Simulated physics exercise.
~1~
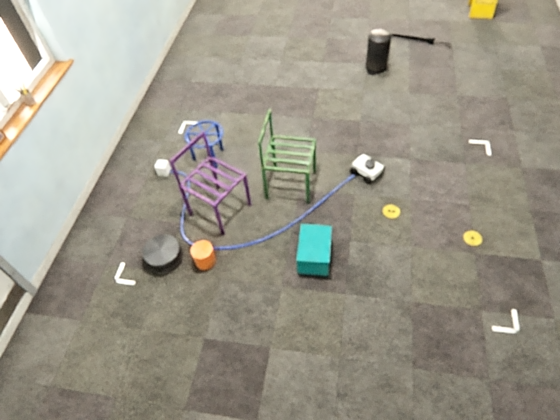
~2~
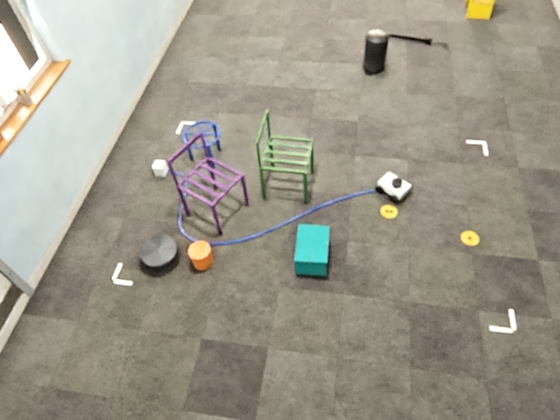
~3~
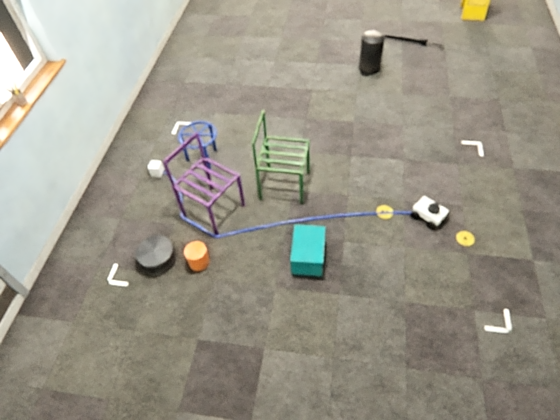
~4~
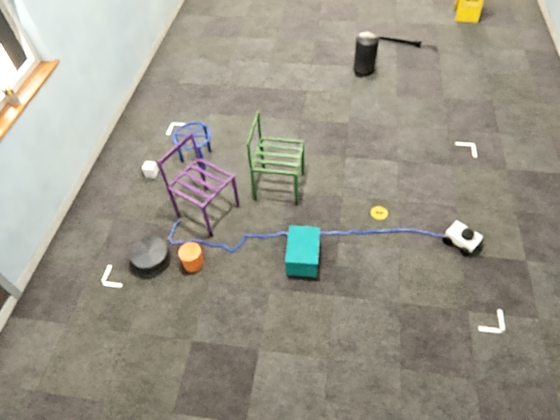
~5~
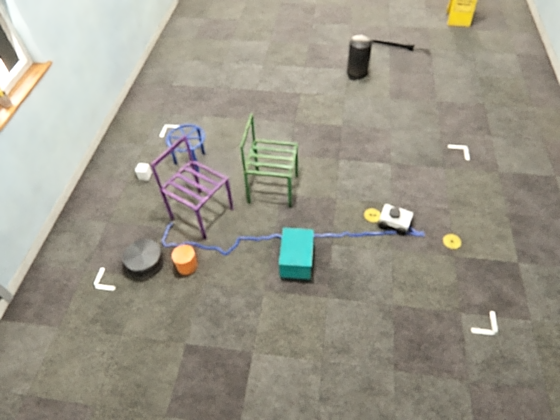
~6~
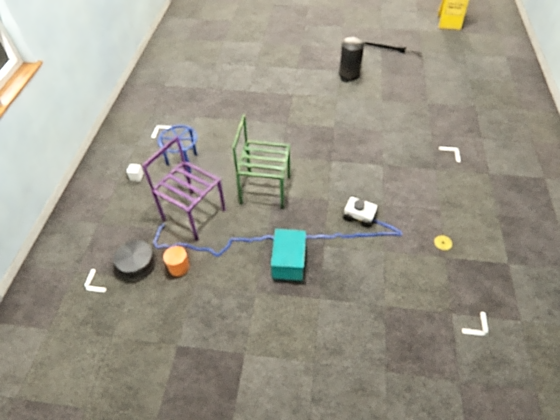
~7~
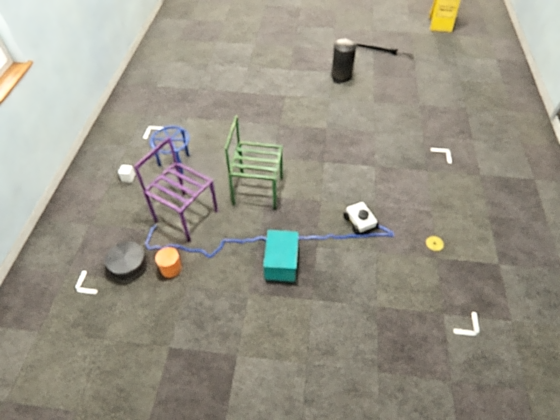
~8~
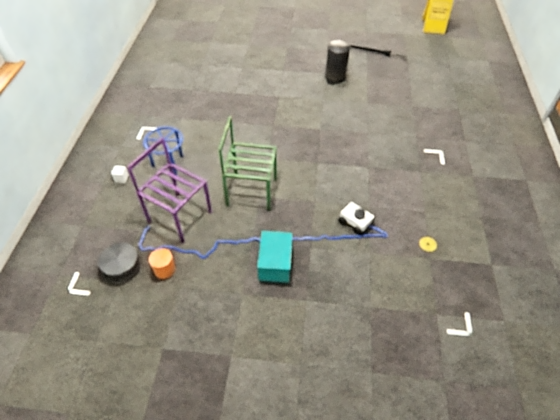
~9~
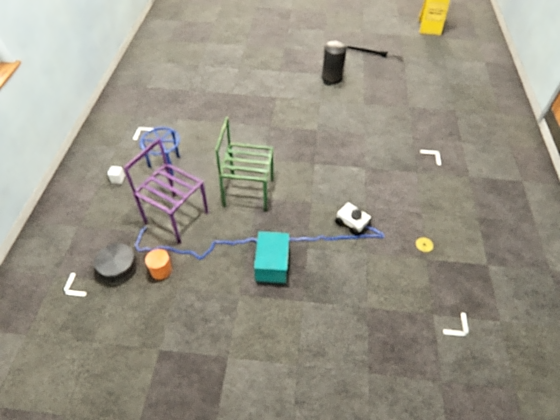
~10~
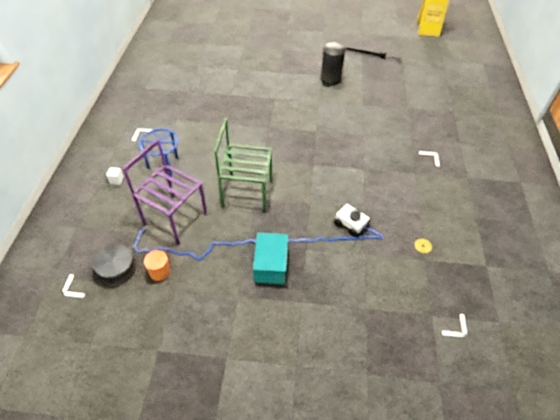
Small white cart trailing a blue lead past chairs and a teal box, rolling right, then turning back left and stopping.
